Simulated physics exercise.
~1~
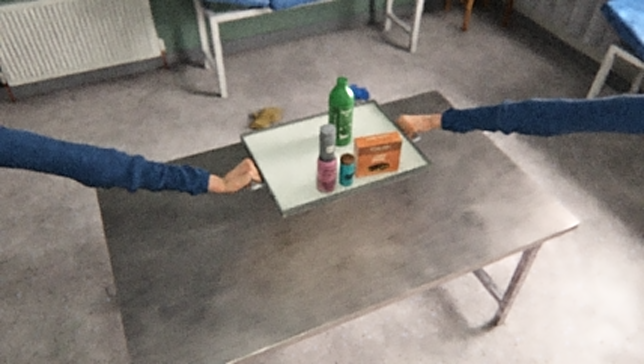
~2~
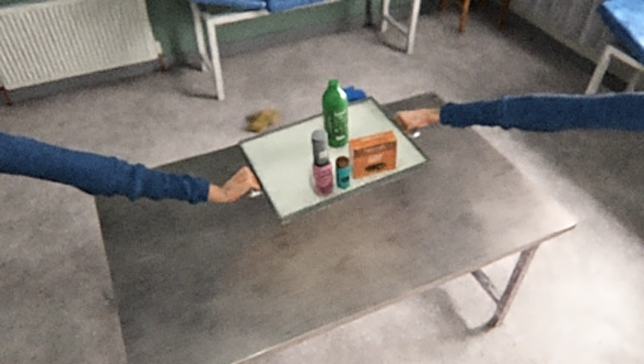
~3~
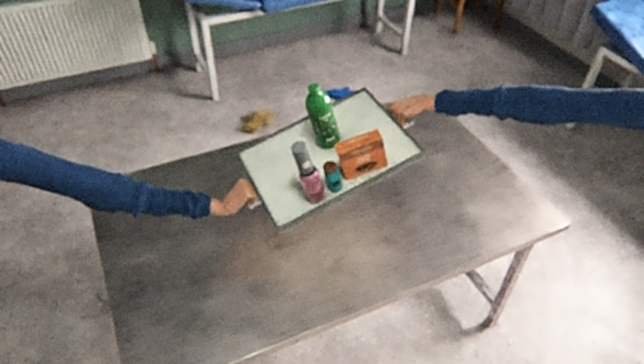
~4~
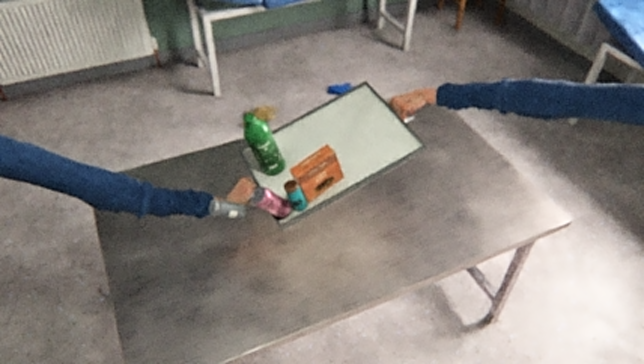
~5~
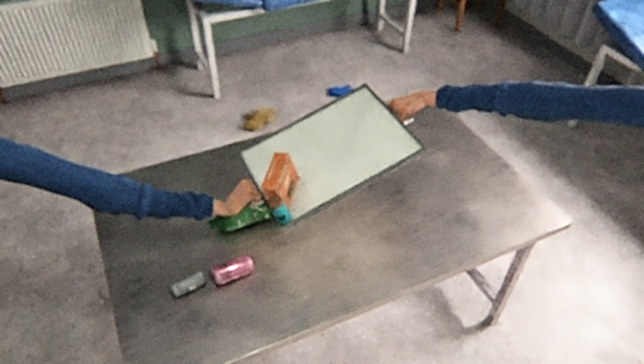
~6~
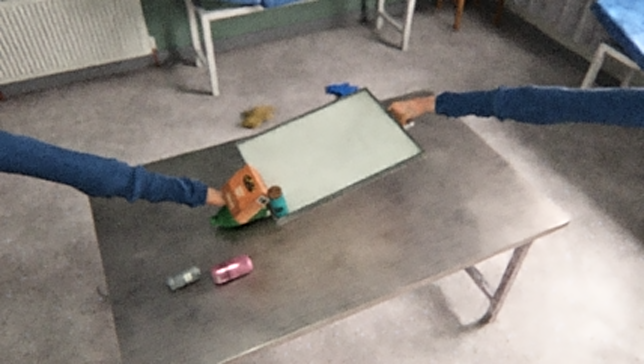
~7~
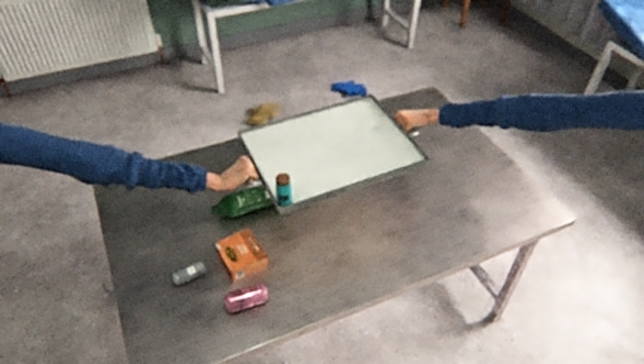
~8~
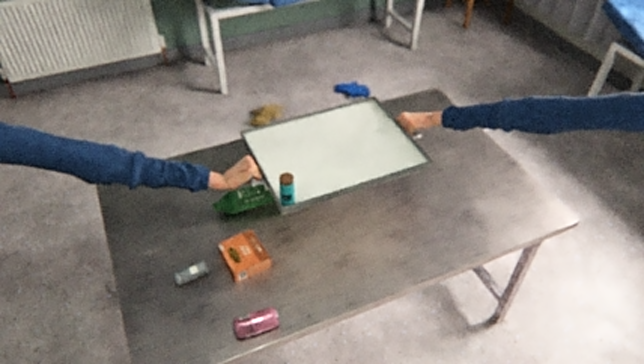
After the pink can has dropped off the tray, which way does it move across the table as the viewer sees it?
The pink can moves down in the view, toward the near edge of the table, while lying on its side.
In the video, two hands tip a tray down to the left above a table, and the grey shaker, pink can, green bottle and orange packet slide off and topple. The tray is levelled again, with the turquoise shaker upright near its front left corner.
